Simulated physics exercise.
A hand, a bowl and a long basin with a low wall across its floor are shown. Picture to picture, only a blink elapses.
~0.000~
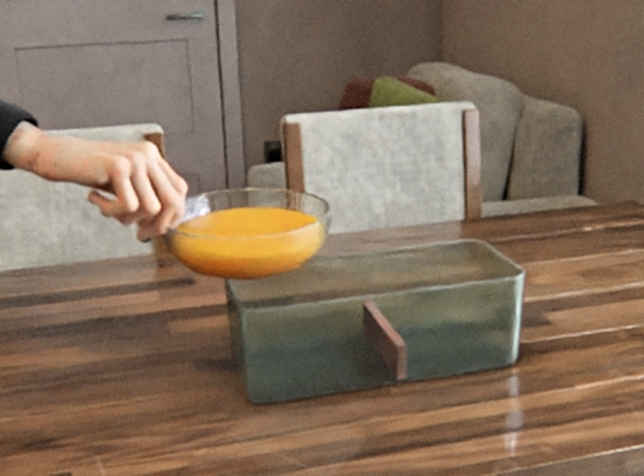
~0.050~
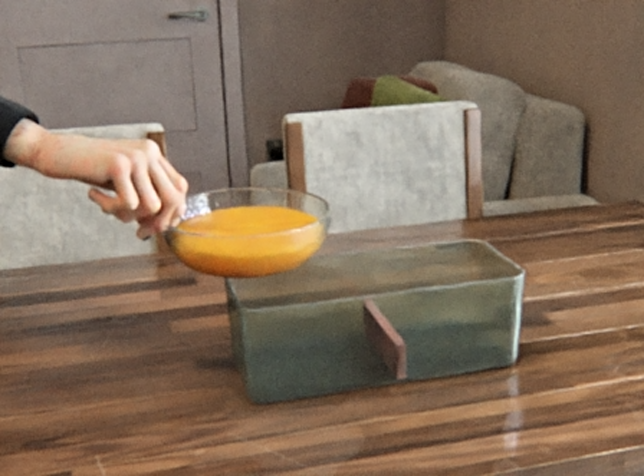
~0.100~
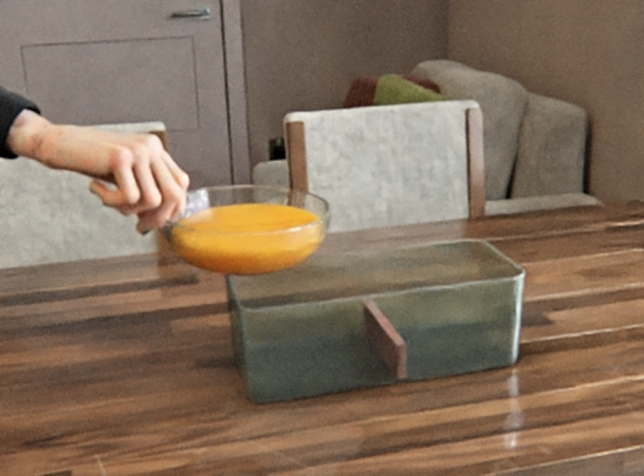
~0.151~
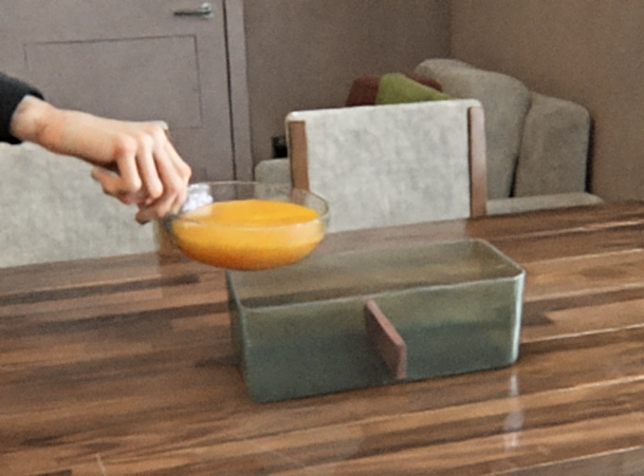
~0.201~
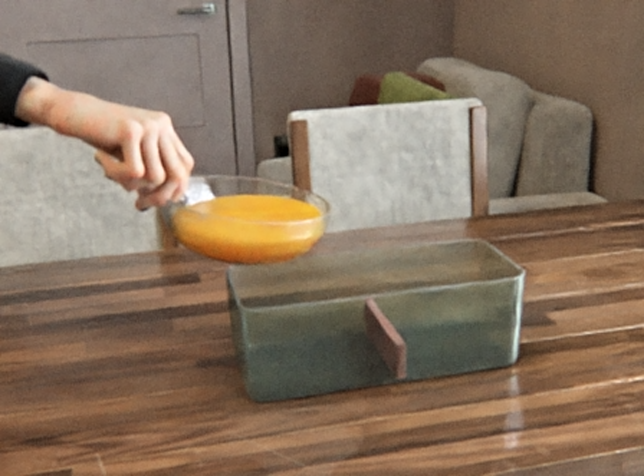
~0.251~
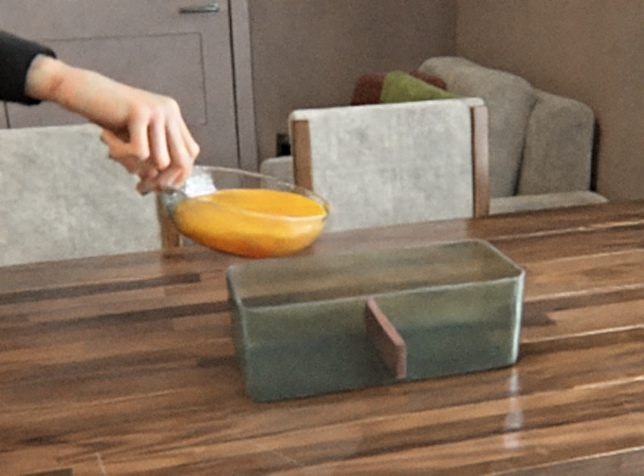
A hand reaching in from the left holds a clear glass bowl of orange liquid and gradually tilts it to the right, its left side rising while the liquid shifts toward the right rim. Below it, a long greenish see-through basin with a low brown wall sits on a striped wooden table. Seen from slightly above, the room behind holds pale chairs, a sofa and a grey door, drifting very slightly in view.
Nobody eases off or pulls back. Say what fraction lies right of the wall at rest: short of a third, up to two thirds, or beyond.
I expect the share right of the wall to be beyond two thirds.
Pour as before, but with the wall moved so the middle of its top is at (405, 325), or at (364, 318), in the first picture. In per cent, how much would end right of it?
That'd be about 60 percent for the first and about 95 percent for the other.
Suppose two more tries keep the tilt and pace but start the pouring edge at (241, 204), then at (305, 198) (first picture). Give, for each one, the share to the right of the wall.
In order: Close to 10 and 70 percent.
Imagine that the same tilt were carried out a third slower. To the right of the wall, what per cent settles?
Around 85 in a hundred.
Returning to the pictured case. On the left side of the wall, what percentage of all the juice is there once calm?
Close to 15 in a hundred.
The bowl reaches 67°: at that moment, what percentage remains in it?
40 per cent, approximately.
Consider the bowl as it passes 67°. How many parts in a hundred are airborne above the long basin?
It's close to 45 per cent.
A moment on, the bowl is tipped part way and 39 per cent is still to pour, 5 is left of the wall and 11 right of it.
Next, the bowl is tipped on its side and 2 per cent is still to pour, 9 is left of the wall and 79 right of it.
Then the bowl is tipped on its side and 0 per cent is still to pour, 14 is left of the wall and 85 right of it.
Later the bowl is tipped on its side and 0 per cent is still to pour, 14 is left of the wall and 85 right of it.
In the end 14 per cent lies left of the wall, 85 right of it and 1 outside.
